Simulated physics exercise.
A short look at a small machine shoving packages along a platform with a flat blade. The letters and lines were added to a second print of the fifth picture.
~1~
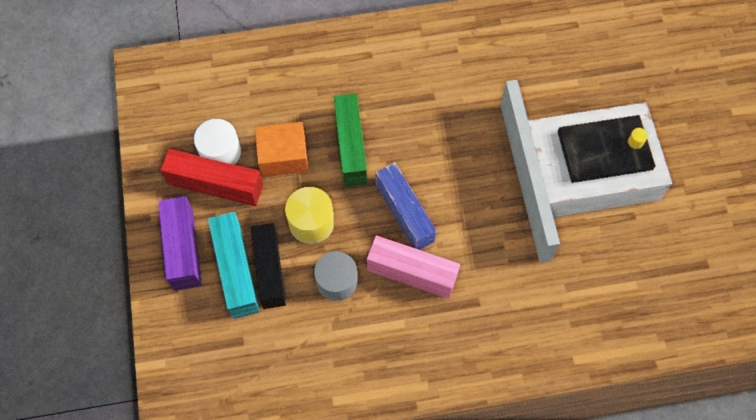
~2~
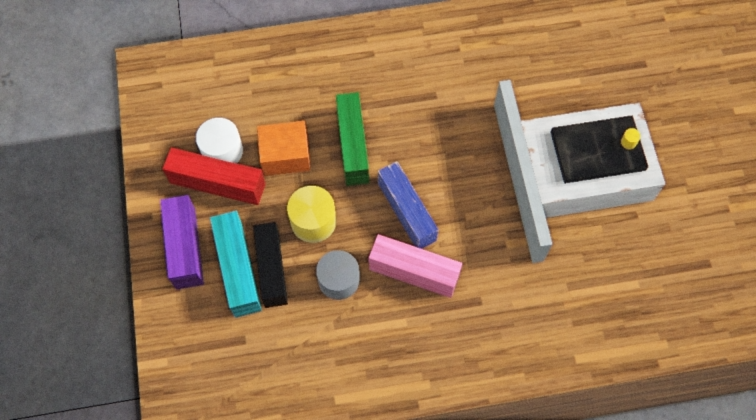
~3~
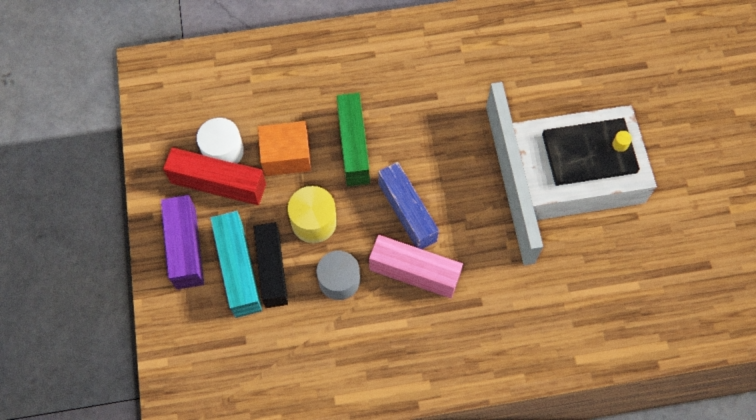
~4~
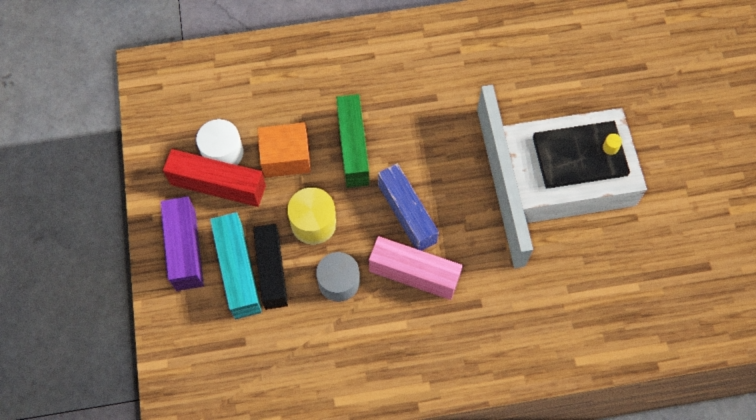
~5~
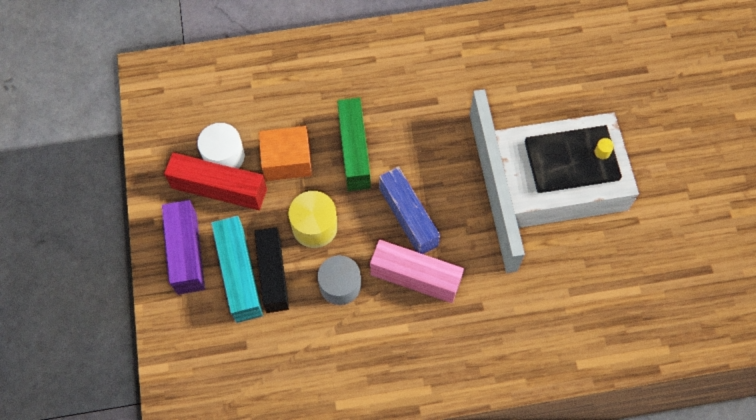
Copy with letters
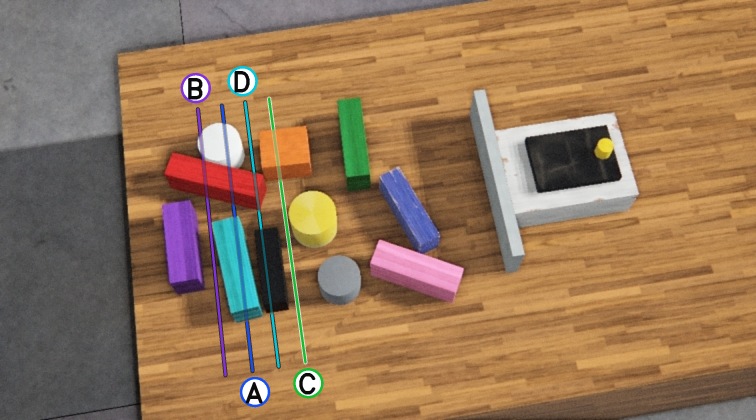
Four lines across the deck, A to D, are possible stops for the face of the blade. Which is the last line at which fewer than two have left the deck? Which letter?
As far as mark A.
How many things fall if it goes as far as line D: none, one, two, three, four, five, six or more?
In all, none.
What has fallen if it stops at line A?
It is the purple stick.
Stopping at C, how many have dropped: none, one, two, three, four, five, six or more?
By then, none.
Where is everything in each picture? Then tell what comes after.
In the first frame, purple stick (180, 244); grey canister (336, 276); blue bar (405, 207).
In the second frame, robot (593, 149); orange crate (284, 149).
In the third frame, robot (585, 152); pink stick (415, 267).
In the fourth frame, robot (574, 155); turquoise stick (236, 265).
In the fifth frame, robot (566, 159); green stick (354, 144); white canister (222, 149); purple stick (183, 248).
On the marked copy, A at (236, 230); B at (211, 234); C at (286, 223); D at (261, 227).
Following A. Soon after the start, robot (472, 174); pink stick (391, 279); blue bar (389, 215).
Later, robot (379, 188); purple stick (173, 252); white canister (199, 147).
In the end, robot (305, 199); purple stick over the edge; white canister (134, 141); one fallen.
As for the rest, B drops three; C is within the limit but short; D is within the limit but short.
